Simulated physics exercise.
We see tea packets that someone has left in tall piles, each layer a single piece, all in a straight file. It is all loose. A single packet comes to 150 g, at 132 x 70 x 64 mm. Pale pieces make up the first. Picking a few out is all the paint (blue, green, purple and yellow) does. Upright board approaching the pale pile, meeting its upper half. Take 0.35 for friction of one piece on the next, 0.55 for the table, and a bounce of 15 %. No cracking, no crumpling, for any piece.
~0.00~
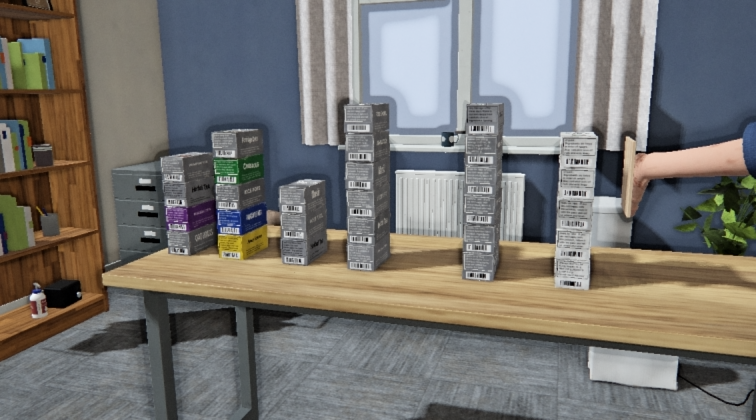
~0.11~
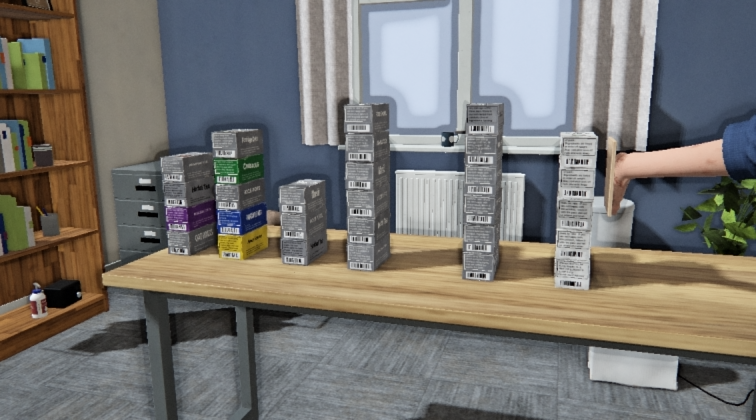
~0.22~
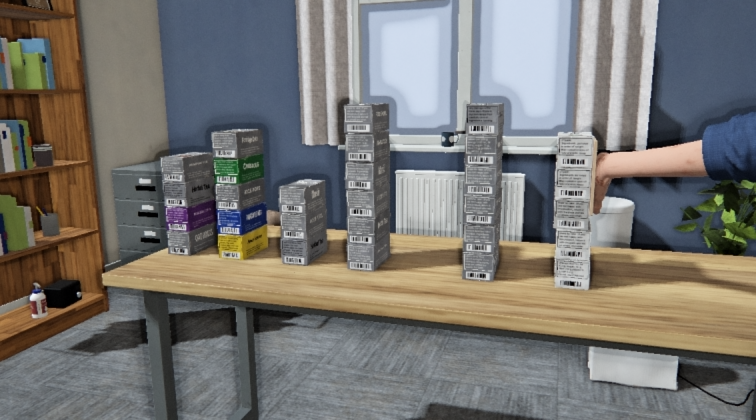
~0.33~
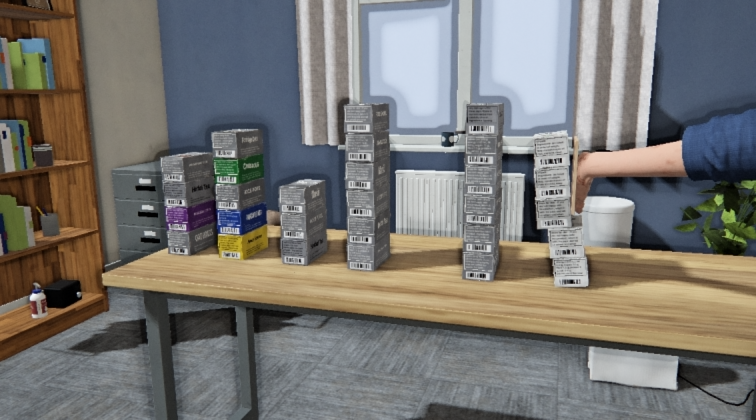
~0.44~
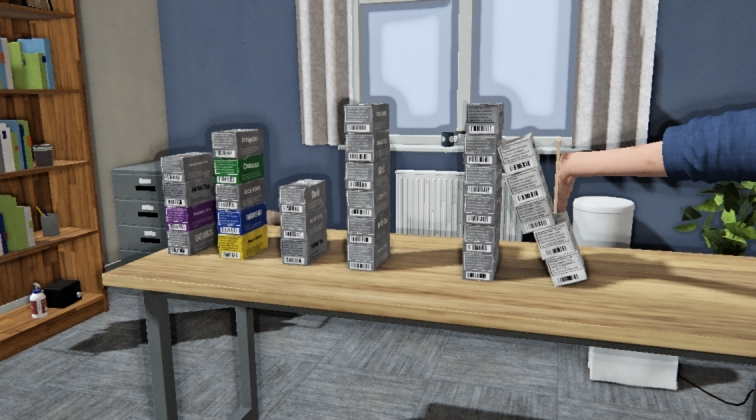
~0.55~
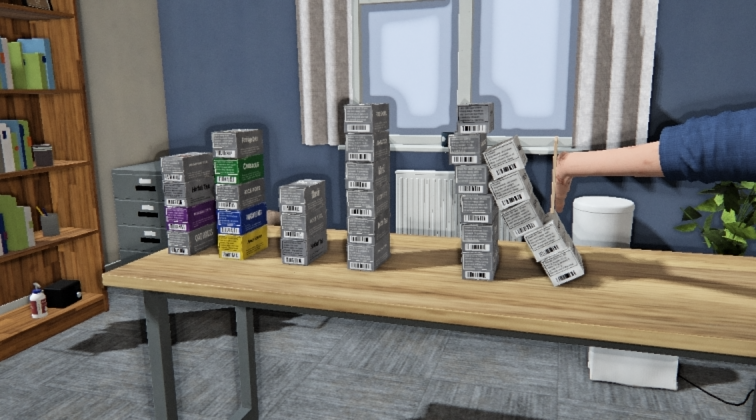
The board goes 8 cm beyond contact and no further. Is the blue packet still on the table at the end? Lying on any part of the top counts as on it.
Yes.
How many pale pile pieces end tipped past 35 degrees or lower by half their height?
5 pale pieces.
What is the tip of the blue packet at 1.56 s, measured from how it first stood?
Some 30°.
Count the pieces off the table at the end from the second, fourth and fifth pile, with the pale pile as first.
Each in turn: Second 0; fourth 0; fifth 2.
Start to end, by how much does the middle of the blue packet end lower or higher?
Lower by close to 3 cm.
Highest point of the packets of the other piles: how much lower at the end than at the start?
Roughly 18 centimetres lower at the end.
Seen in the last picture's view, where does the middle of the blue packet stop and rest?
It stops roughly at (208, 227).
After 0.82 s, 5 of the pale pile down; none of the 24 other packets off the table, 6 disturbed; blue packet unmoved.
After 1.08 s, 5 of the pale pile down; none of the 24 other packets off the table, 12 disturbed; blue packet unmoved.
After 1.56 s, 5 of the pale pile down; none of the 24 other packets off the table, 23 disturbed; blue packet 29° from how it stood; yellow packet 29° from how it stood.
After 1.98 s, 5 of the pale pile down; 5 of the 24 other packets off the table; blue packet 45° from how it stood, 31 mm lower; green packet on its side.
In the end (2.2 s), 5 of the pale pile down; 5 of the 24 other packets off the table; blue packet 45° from how it stood, 31 mm lower; green packet upside down; purple packet on its side. From the last view, middles, blue packet near (208, 226).
